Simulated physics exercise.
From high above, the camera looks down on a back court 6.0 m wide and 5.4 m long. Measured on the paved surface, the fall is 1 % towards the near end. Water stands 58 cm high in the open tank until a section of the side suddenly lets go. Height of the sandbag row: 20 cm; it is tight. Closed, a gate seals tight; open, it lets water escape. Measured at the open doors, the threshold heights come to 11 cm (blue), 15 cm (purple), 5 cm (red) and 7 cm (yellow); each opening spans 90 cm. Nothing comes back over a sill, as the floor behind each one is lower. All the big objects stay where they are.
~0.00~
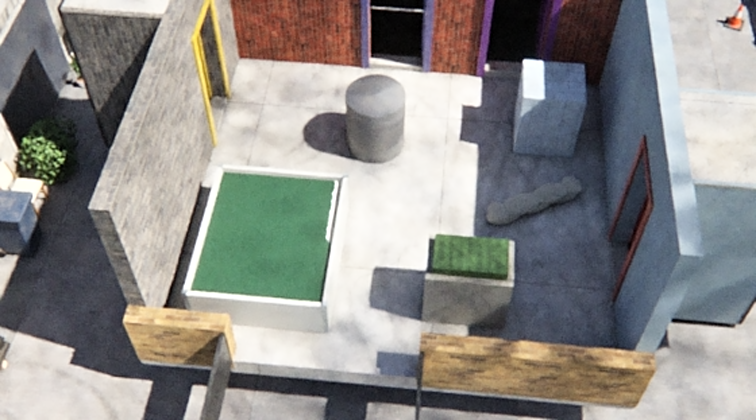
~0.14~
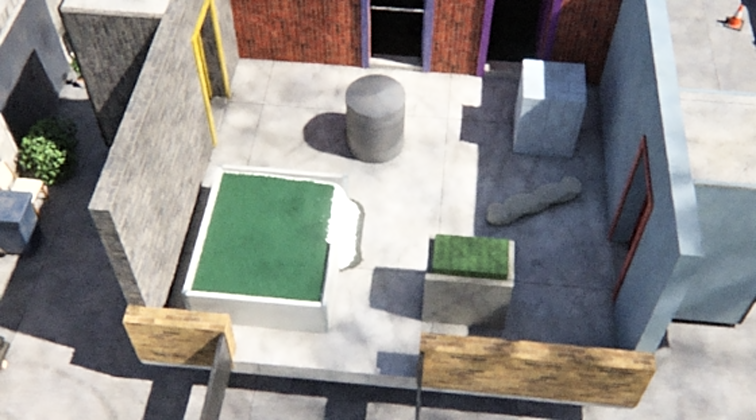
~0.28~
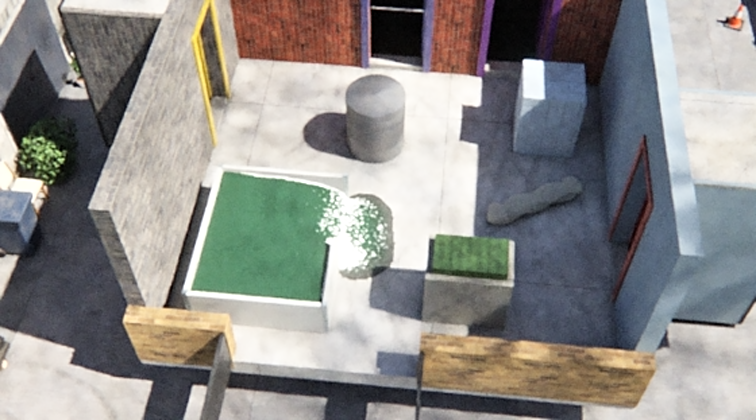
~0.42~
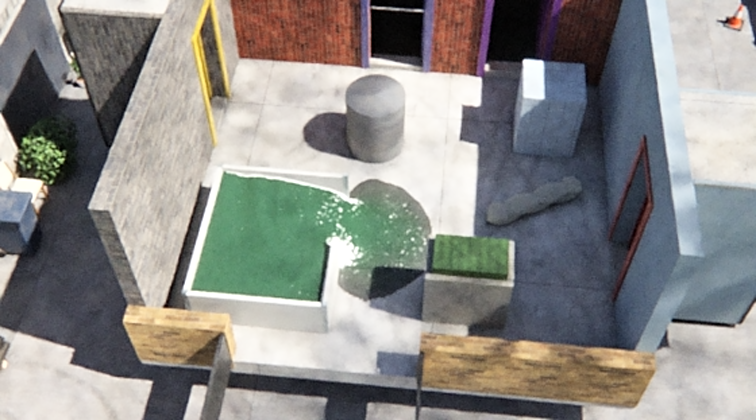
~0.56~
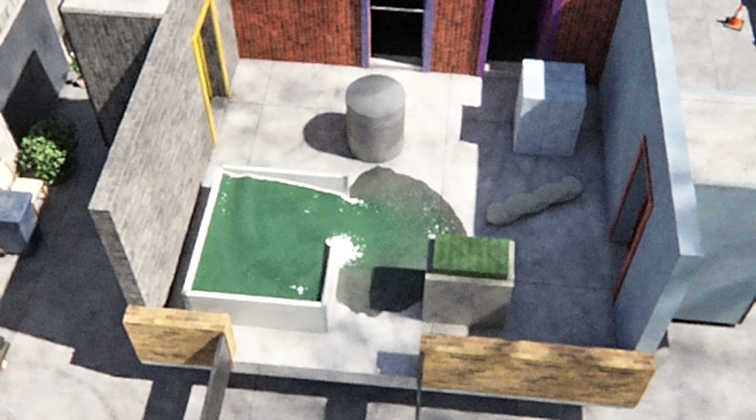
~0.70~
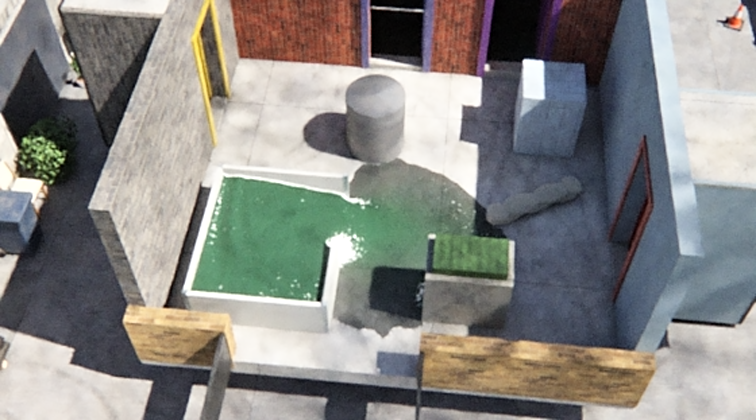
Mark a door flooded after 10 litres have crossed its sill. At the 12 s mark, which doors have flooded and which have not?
The blue door has not; the purple door has not; the red door has flooded; the yellow door has not.
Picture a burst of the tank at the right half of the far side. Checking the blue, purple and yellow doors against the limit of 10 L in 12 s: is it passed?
Outcomes - blue: Not exceeded, purple: Not exceeded, yellow: Exceeded.
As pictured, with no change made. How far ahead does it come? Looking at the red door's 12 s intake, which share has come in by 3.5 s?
I'd put it at about 60 per cent by that point.
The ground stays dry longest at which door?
Result: Yellow door.
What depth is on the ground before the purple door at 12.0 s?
Reading: Close to 4.0 cm.
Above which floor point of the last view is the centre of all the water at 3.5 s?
Its balance point lies near (394, 237).
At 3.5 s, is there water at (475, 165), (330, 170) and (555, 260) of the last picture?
Soaked, untouched, soaked.
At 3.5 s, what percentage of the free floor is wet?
Roughly 50 % of the floor is wet.
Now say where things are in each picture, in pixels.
In the first picture, still water, 58 cm deep, in the open tank at (270, 235).
In the second picture, water pours out at (340, 227) and has run 0.6 m, to (353, 205); typically 5 cm deep outside, 58 cm at the open tank's back.
In the third picture, the front is at (382, 265), 0.8 m from the gap at (340, 228); 0.8 m2 of floor is under water; 58 cm left at the back of the open tank.
In the fourth picture, water pours out at (340, 229) and has run 1.3 m, to (426, 258); typically 6 cm deep outside, 58 cm at the open tank's back.
In the fifth picture, the front is at a hidden place, 1.8 m from the gap at (340, 228); 2.9 m2 of floor is under water; 56 cm left at the back of the open tank.
In the sixth picture, the front is at a hidden place, 2.3 m from the gap at (340, 228); 4.0 m2 of floor is under water; 50 cm left at the back of the open tank.
After 1.4 s water covers 30 % of the floor and is deepest (30 cm) near (353, 232); blue door not reached, purple door not reached, red door 8 cm at the sill, 1 L in, yellow door not reached.
After 2.2 s water covers 45 % of the floor and is deepest (25 cm) near (599, 166); blue door not reached, purple door not reached, red door 12 cm at the sill, 70 L in, yellow door not reached.
After 3.5 s water covers 50 % of the floor and is deepest (19 cm) near (599, 175); blue door not reached, purple door 10 cm at the sill, 1 L in, red door 15 cm at the sill, 211 L in, yellow door not reached.
After 7.0 s water covers 70 % of the floor and is deepest (15 cm) near (599, 378); blue door 4 cm at the sill, 0 L in, purple door 7 cm at the sill, 1 L in, red door 9 cm at the sill, 315 L in, yellow door not reached.
After 12.0 s water covers 95 % of the floor and is deepest (12 cm) near (613, 379); blue door 4 cm at the sill, 0 L in, purple door 4 cm at the sill, 1 L in, red door 8 cm at the sill, 348 L in, yellow door 4 cm at the sill, 0 L in.
